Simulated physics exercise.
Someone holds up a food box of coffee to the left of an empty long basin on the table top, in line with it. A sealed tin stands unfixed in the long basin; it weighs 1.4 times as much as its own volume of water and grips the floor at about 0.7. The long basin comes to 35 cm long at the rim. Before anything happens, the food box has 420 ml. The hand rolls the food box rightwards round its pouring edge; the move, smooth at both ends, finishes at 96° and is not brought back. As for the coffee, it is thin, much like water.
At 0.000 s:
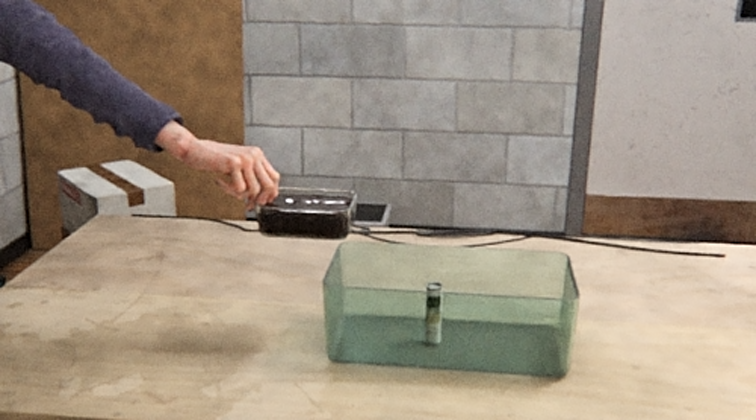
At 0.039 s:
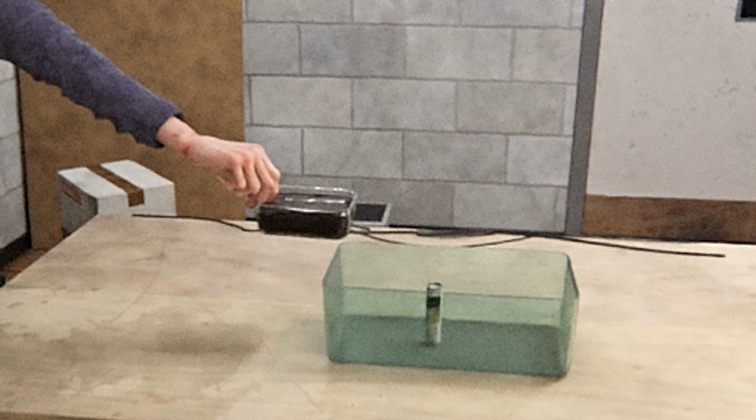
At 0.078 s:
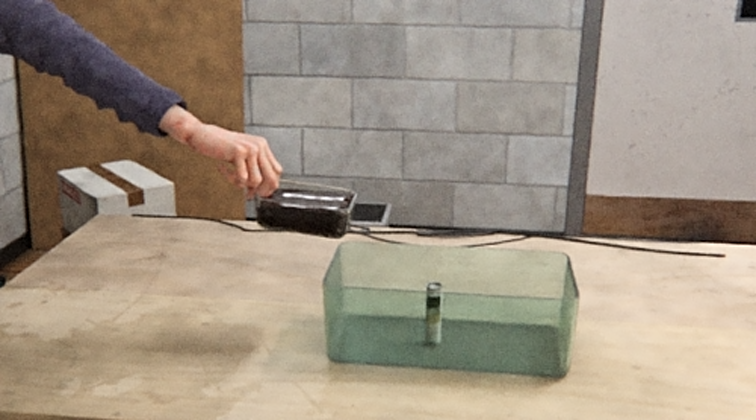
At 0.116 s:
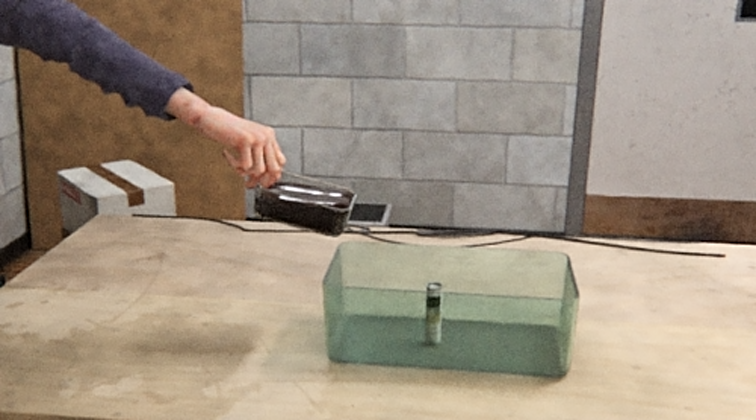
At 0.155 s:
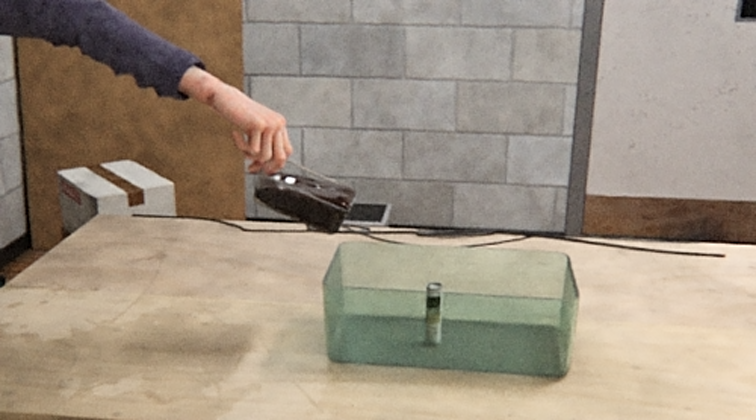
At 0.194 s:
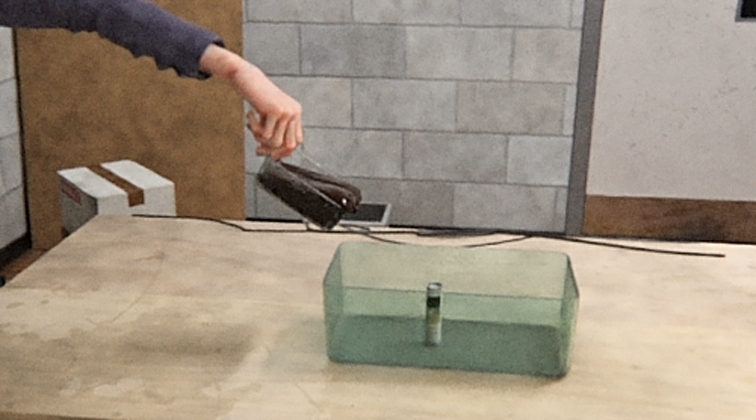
A hand held a clear box of dark liquid above a wooden table, to the left of a long green see-through basin, and tilted it rightwards, slowly at first and then more steeply.
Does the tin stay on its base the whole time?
No, it tips over.
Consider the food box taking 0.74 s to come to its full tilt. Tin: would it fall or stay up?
In that case the tin overturns.
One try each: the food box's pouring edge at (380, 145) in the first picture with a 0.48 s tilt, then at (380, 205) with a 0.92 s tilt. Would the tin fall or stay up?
In the first try it remains standing; in the second it remains standing.
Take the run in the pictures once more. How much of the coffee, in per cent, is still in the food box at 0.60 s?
About 2 % is still there.
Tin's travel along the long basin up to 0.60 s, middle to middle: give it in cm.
About 2 cm.
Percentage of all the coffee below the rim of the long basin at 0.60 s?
That comes to about 92 percent.
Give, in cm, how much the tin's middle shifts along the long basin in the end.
About 6.0 cm.
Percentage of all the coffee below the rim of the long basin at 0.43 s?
About 22%.
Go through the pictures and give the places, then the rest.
In the first picture, it leans 0°; its right rim is at (353, 202); the coffee meets the walls at (264, 201) and (352, 205); the long basin's rim runs from (332, 263) to (574, 276); the tin's top is at (434, 288).
In the second picture, it leans 2°; its right rim is at (353, 202); the coffee meets the walls at (265, 200) and (352, 204).
In the third picture, it leans 6°; its right rim is at (353, 202); the coffee meets the walls at (264, 196) and (352, 201).
In the fourth picture, it leans 13°; its right rim is at (353, 203); the coffee meets the walls at (264, 189) and (353, 198); 1 per cent is over the edge.
In the fifth picture, it leans 23°; its right rim is at (352, 203); the coffee meets the walls at (264, 178) and (348, 196); 4 per cent is over the edge.
In the sixth picture, it leans 34°; its right rim is at (352, 203); the coffee meets the walls at (265, 166) and (341, 187); 9 per cent is over the edge.
Then, 0.43 s in, the tilt is 93° and 15 per cent is still to pour; the tin stands where it began.
Then, 0.60 s in, the tilt is 96° and 2 per cent is still to pour; the tin leans 26°.
Then, 0.78 s in, the tilt is 96° and 0 per cent is still to pour; the tin lies on its side.
Then, 0.98 s in, the tilt is 96° and 0 per cent is still to pour; the tin lies on its side.
Finally, the tin lies on its side.
